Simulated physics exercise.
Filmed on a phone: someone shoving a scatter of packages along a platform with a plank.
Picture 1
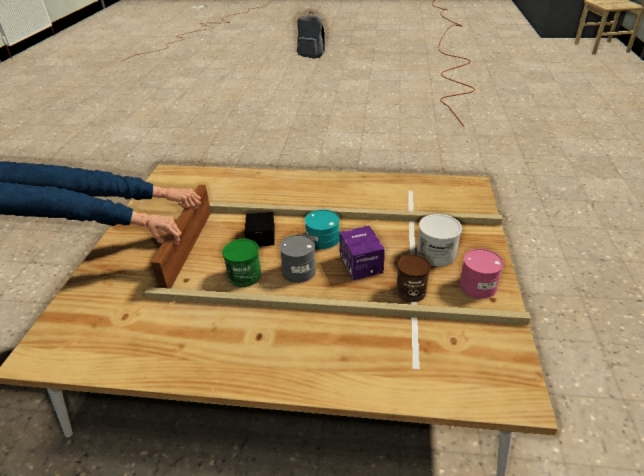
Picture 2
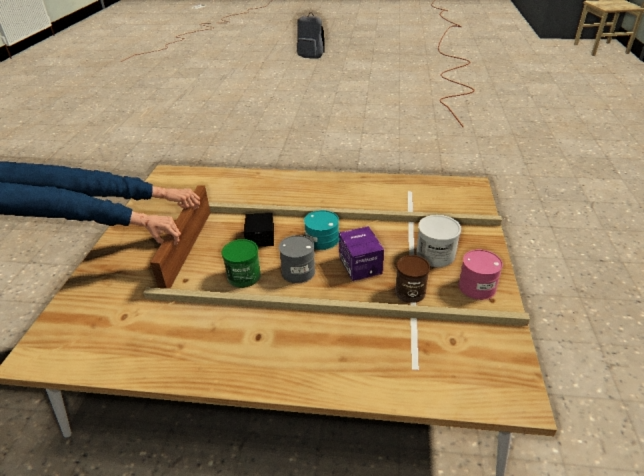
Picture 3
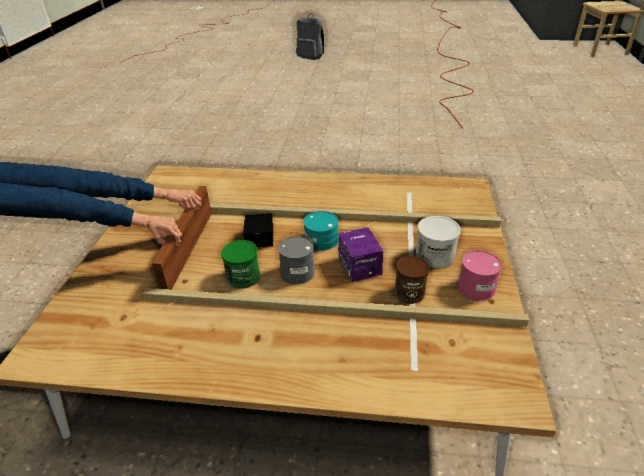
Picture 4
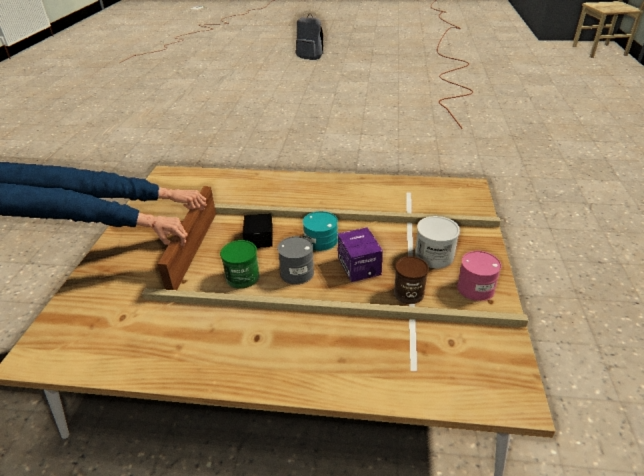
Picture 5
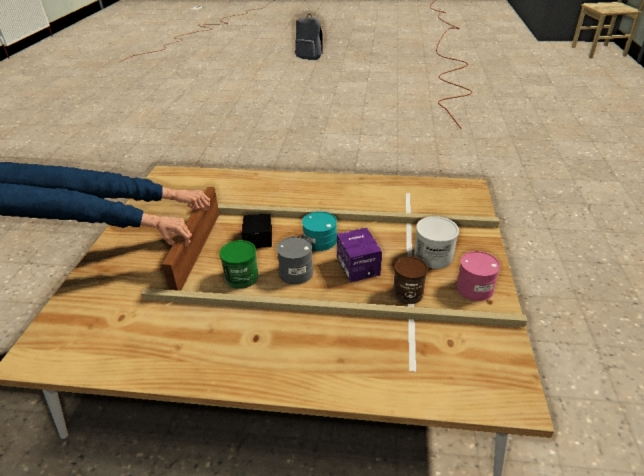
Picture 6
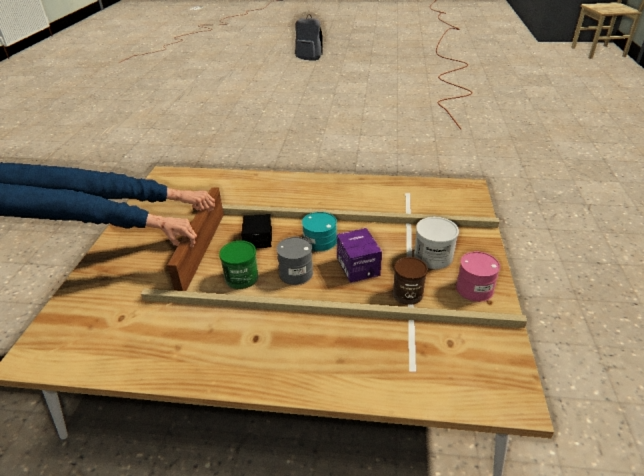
Two hands slide a wooden plank slightly right toward several containers, which stay nearly still.
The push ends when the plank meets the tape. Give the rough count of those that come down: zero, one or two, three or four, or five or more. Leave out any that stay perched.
The number that fall off is zero.
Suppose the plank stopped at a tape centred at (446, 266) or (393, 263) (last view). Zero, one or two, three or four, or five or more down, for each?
In that order: 1 or 2; none.
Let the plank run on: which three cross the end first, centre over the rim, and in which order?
They are the white pail, the pink canister, the purple box.
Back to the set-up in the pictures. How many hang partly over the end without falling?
That would be 1.
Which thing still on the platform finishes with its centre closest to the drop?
That is the white pail.
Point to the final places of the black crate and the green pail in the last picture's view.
About (427, 239), and the other about (430, 285).
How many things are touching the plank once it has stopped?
That makes 2.
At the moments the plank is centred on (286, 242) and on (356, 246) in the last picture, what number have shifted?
First 5, then 7.
Early on, none off yet; pink canister at rest near (477, 276); white pail at rest near (435, 243); brown pail at rest near (409, 281).
A while later, none off yet; pink canister at rest near (477, 276); white pail travelled about its own width near (464, 239); brown pail travelled about its own width near (428, 289).
Finally, the number that fall off is zero.
